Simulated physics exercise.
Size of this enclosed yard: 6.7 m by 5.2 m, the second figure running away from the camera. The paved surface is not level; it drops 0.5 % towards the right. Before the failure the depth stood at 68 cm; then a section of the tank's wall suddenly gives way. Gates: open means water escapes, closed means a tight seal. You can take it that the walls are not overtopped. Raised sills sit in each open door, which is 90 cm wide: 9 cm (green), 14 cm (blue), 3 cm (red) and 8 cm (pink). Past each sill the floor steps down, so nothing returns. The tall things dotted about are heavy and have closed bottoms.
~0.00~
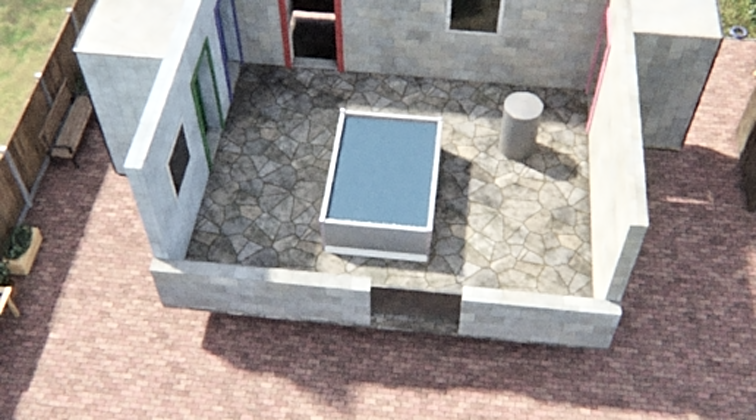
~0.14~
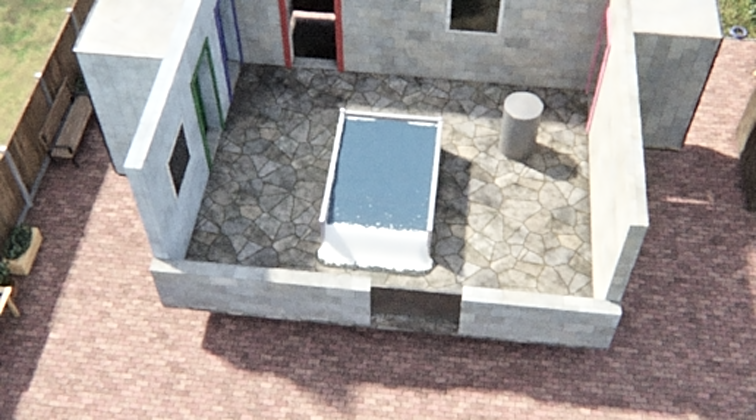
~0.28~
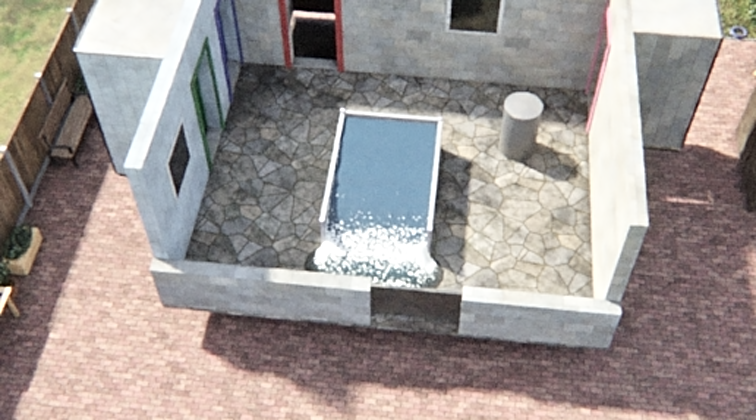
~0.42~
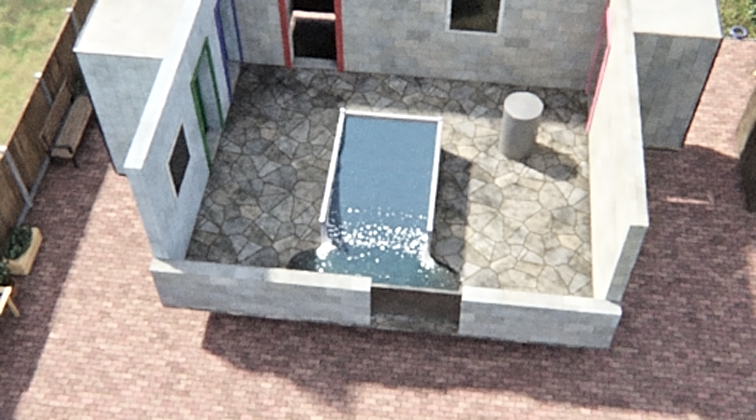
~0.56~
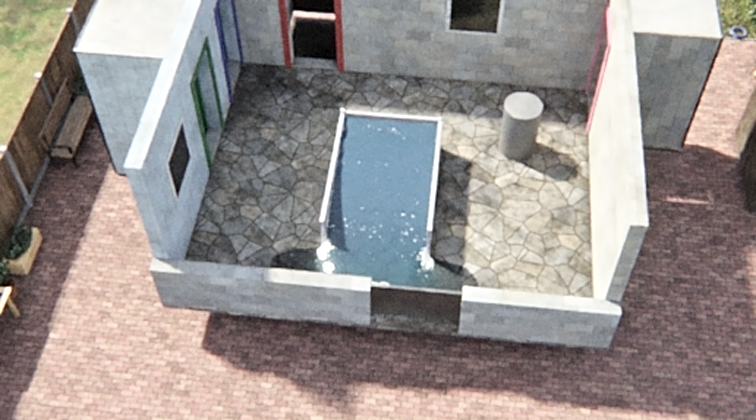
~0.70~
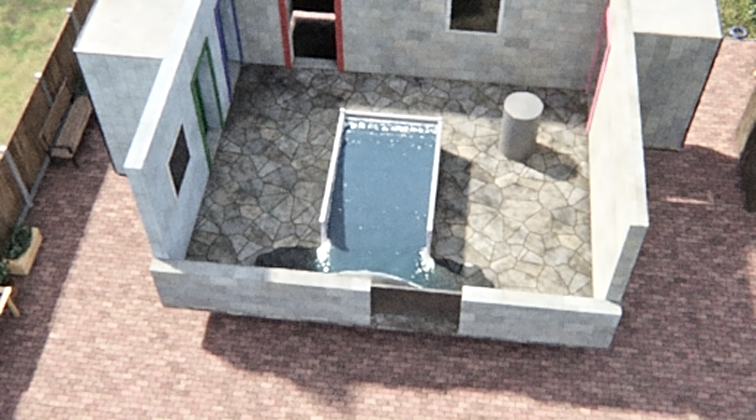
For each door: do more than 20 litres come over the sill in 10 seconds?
My prediction: Green door: Under the set amount. Blue door: Under the set amount. Red door: Past the set amount. Pink door: Past the set amount.
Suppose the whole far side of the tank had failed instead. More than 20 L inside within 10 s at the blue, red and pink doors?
At blue the amount is higher than the mark, at red it is higher than the mark, and at pink it is higher than the mark.
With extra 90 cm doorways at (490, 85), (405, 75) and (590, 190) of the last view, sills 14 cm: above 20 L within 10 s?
Check each in turn: The first fails, the second fails, the third fails.
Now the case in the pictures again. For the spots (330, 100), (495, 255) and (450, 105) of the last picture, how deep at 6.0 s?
Reading - approx. 4 / 2 / 7 cm.
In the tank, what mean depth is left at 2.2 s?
About 25 cm.
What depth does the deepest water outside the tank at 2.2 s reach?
Max depth: About 41 centimetres.
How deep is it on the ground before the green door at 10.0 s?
Depth: ~ 8.5 cm.
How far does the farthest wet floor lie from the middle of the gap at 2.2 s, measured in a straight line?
That comes to near 3.6 m out.
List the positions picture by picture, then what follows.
Still water, 68 cm deep, in the tank at (384, 171), in the first picture.
Water pours out at (376, 242) and has run 0.9 m, to (432, 262); typically 10 cm deep outside, 68 cm at the tank's back, in the second picture.
Water pours out at (376, 244) and has run 1.1 m, to (434, 284); typically 12 cm deep outside, 68 cm at the tank's back, in the third picture.
The front is at a hidden place, 1.5 m from the gap at (376, 245); 2.3 m2 of floor is under water; 68 cm left at the back of the tank, in the fourth picture.
The front is at a hidden place, 1.8 m from the gap at (376, 246); 2.7 m2 of floor is under water; 66 cm left at the back of the tank, in the fifth picture.
The front is at a hidden place, 2.1 m from the gap at (376, 246); 2.8 m2 of floor is under water; 58 cm left at the back of the tank, in the sixth picture.
After 1.4 s water covers 20 % of the floor and is deepest (50 cm) near (369, 293); green door not reached, blue door not reached, red door not reached, pink door not reached.
After 2.2 s water covers 35 % of the floor and is deepest (41 cm) near (178, 284); green door not reached, blue door not reached, red door not reached, pink door not reached.
After 3.5 s water covers 60 % of the floor and is deepest (28 cm) near (573, 323); green door 9 cm at the sill, 0 L in, blue door 4 cm at the sill, 0 L in, red door not reached, pink door 4 cm at the sill, 0 L in.
After 6.0 s water covers 95 % of the floor and is deepest (18 cm) near (579, 95); green door 5 cm at the sill, 0 L in, blue door 9 cm at the sill, 2 L in, red door 11 cm at the sill, 82 L in, pink door 15 cm at the sill, 38 L in.
After 10.0 s water covers 100 % of the floor and is deepest (14 cm) near (581, 160); green door 8 cm at the sill, 0 L in, blue door 11 cm at the sill, 2 L in, red door 8 cm at the sill, 177 L in, pink door 11 cm at the sill, 74 L in.
